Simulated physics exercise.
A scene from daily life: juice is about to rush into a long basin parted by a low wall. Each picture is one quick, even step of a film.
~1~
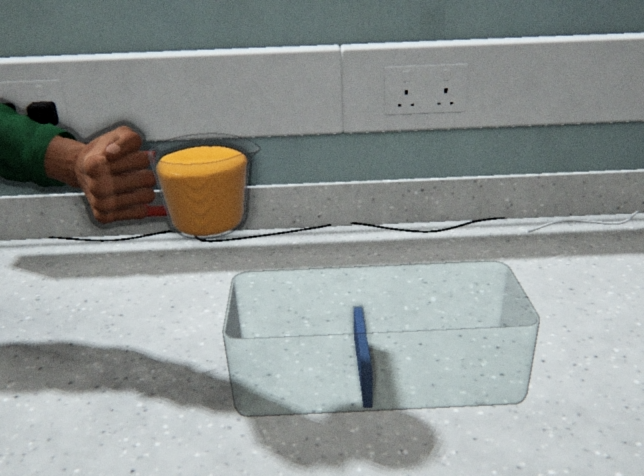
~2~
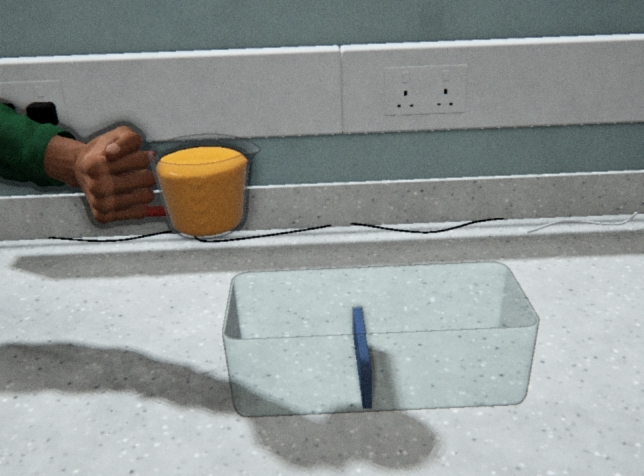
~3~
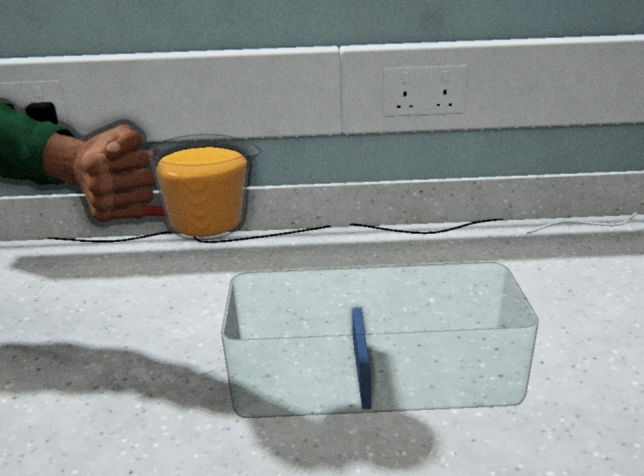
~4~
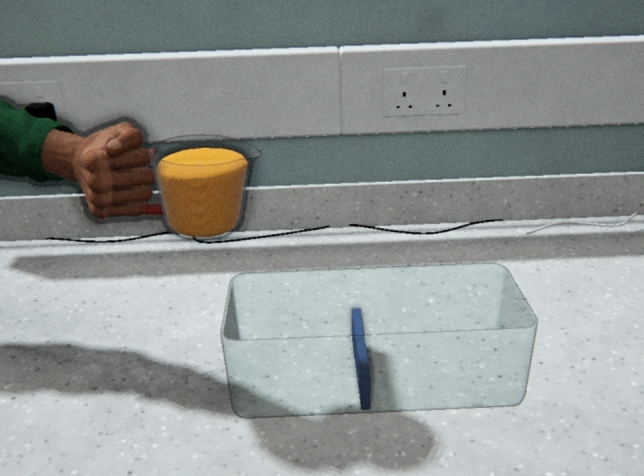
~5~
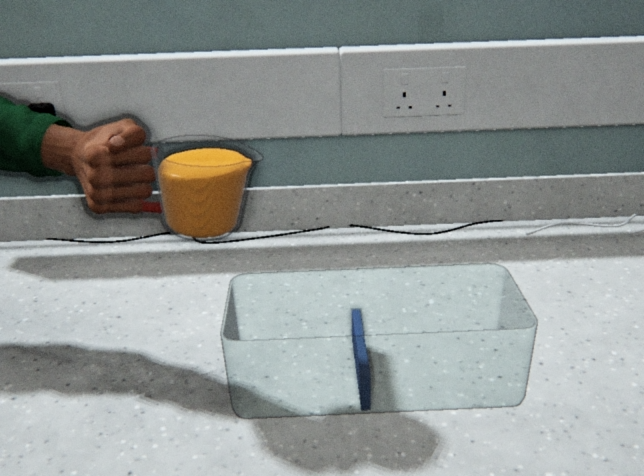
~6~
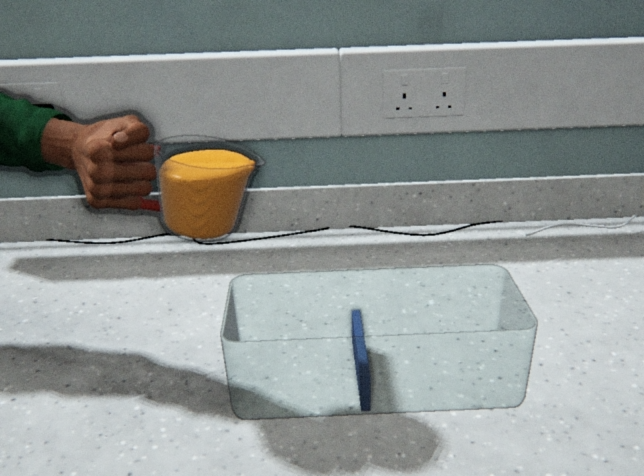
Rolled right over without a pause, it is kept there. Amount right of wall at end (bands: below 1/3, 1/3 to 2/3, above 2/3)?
Below 1/3.
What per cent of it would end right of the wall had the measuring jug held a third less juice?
Estimated share: Around 5 %.
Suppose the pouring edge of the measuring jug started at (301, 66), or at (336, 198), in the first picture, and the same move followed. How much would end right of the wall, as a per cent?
80 % and 80 %.
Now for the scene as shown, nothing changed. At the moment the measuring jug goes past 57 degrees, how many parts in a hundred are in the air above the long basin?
Near 20 %.
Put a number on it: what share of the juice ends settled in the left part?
I'd estimate around 95 per cent.
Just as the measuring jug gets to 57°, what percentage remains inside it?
Still holding around 75 %, give or take.
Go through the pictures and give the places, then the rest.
In the first frame, it leans 0°; its right rim is at (261, 147); the juice meets the walls at (157, 161) and (248, 157); the long basin's rim runs from (229, 305) to (523, 292); the wall's top is at (363, 338).
In the second frame, it leans 0°; its right rim is at (261, 148); the juice meets the walls at (157, 161) and (248, 158).
In the third frame, it leans 2°; its right rim is at (261, 150); the juice meets the walls at (157, 161) and (248, 159).
In the fourth frame, it leans 4°; its right rim is at (262, 153); the juice meets the walls at (158, 162) and (249, 160).
In the fifth frame, it leans 7°; its right rim is at (264, 157); the juice meets the walls at (159, 162) and (252, 160).
In the sixth frame, it leans 11°; its right rim is at (266, 162); the juice meets the walls at (161, 165) and (255, 161).
A moment on, the measuring jug is tipped part way and 74 per cent is still to pour, 7 is left of the wall and 0 right of it.
Next, the measuring jug is tipped on its side and 22 per cent is still to pour, 58 is left of the wall and 1 right of it.
Then the measuring jug is tipped on its side and 2 per cent is still to pour, 91 is left of the wall and 2 right of it.
Later the measuring jug is tipped on its side and 0 per cent is still to pour, 95 is left of the wall and 3 right of it.
In the end 95 per cent lies left of the wall, 3 right of it and 2 outside.
